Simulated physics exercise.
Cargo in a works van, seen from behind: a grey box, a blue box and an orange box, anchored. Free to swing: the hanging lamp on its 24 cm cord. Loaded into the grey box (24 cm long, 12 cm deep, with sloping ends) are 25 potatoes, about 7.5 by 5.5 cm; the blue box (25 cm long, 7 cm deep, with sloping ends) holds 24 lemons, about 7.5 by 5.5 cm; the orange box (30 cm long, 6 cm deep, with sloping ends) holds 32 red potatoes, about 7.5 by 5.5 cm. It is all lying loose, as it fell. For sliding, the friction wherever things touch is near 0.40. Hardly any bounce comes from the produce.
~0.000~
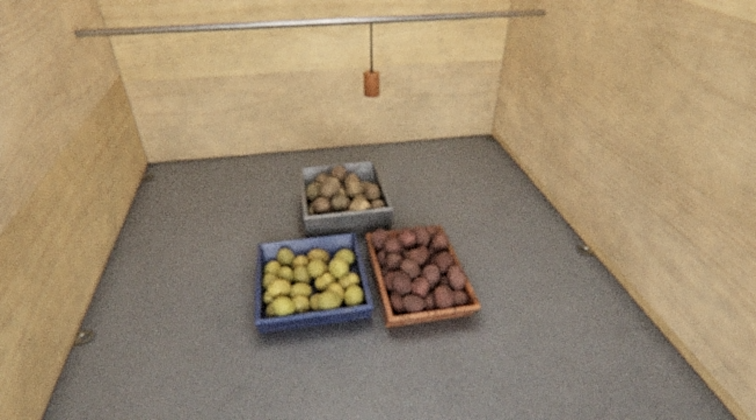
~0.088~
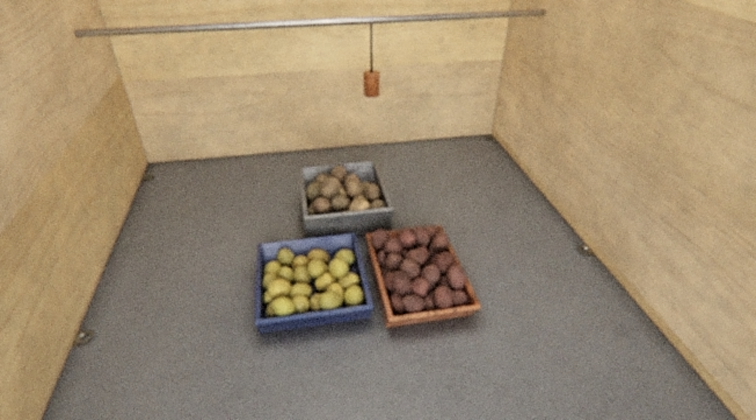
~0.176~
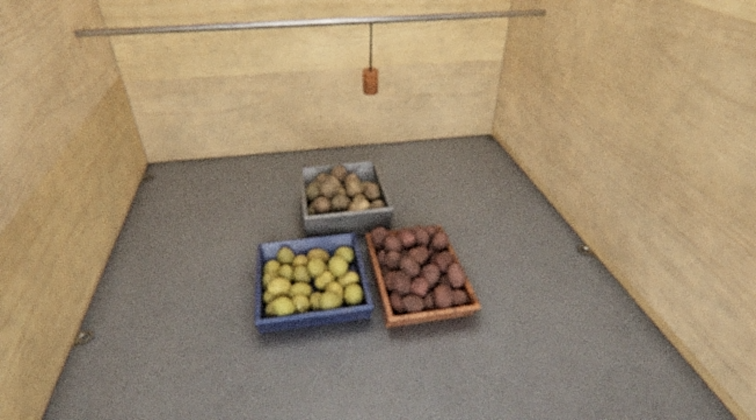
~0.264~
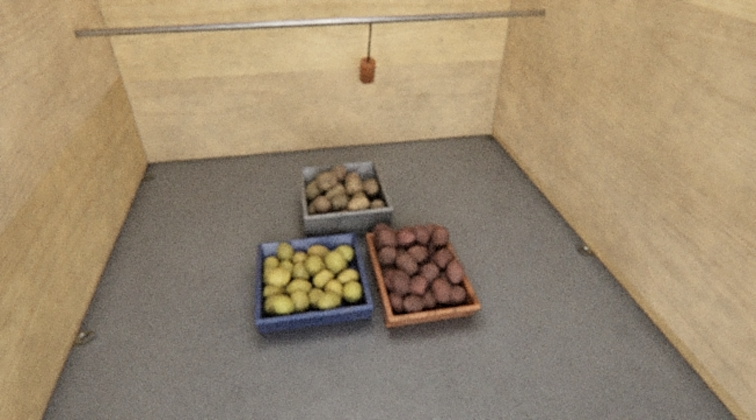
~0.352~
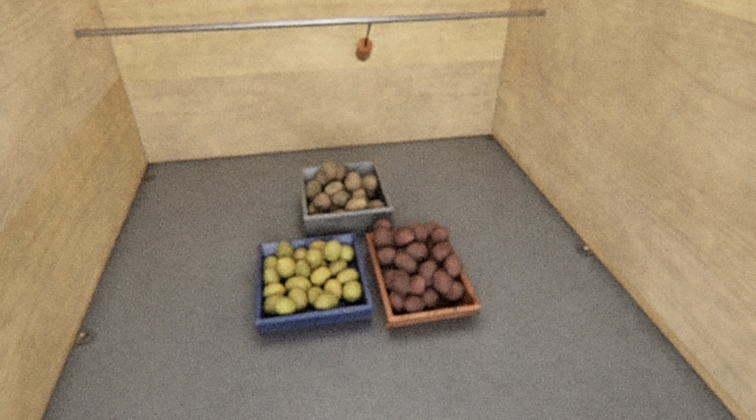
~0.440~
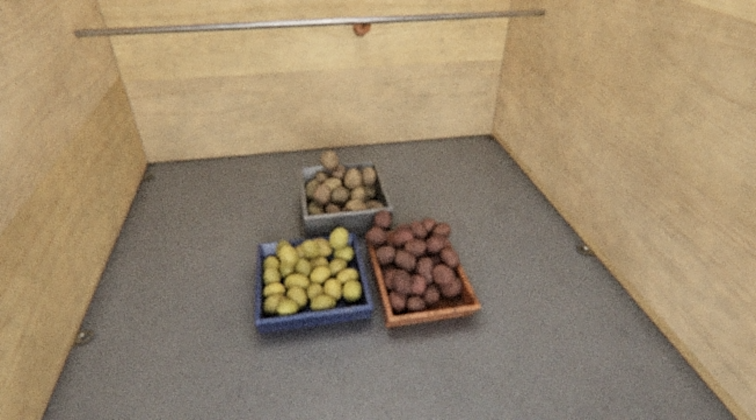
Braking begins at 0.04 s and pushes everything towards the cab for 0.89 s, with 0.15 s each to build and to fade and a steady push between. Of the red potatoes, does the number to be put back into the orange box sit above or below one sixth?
Watch it - the spill outstrips a sixth.
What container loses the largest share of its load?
Orange box.
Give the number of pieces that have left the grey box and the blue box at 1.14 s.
Grey box 2, blue box 3, roughly.
After 0.62 s, grey box 24 in, 1 out, blue box 22 in, 2 out and orange box 28 in, 4 out.
After 0.83 s, grey box 23 in, 2 out, blue box 22 in, 2 out and orange box 23 in, 9 out.
After 1.14 s, grey box 23 in, 2 out, blue box 21 in, 3 out and orange box 23 in, 9 out.
Outcome (at 1.54 s), grey box 23 in, 2 out, blue box 21 in, 3 out and orange box 23 in, 9 out. Asked share, 9 of 32, 28 per cent.
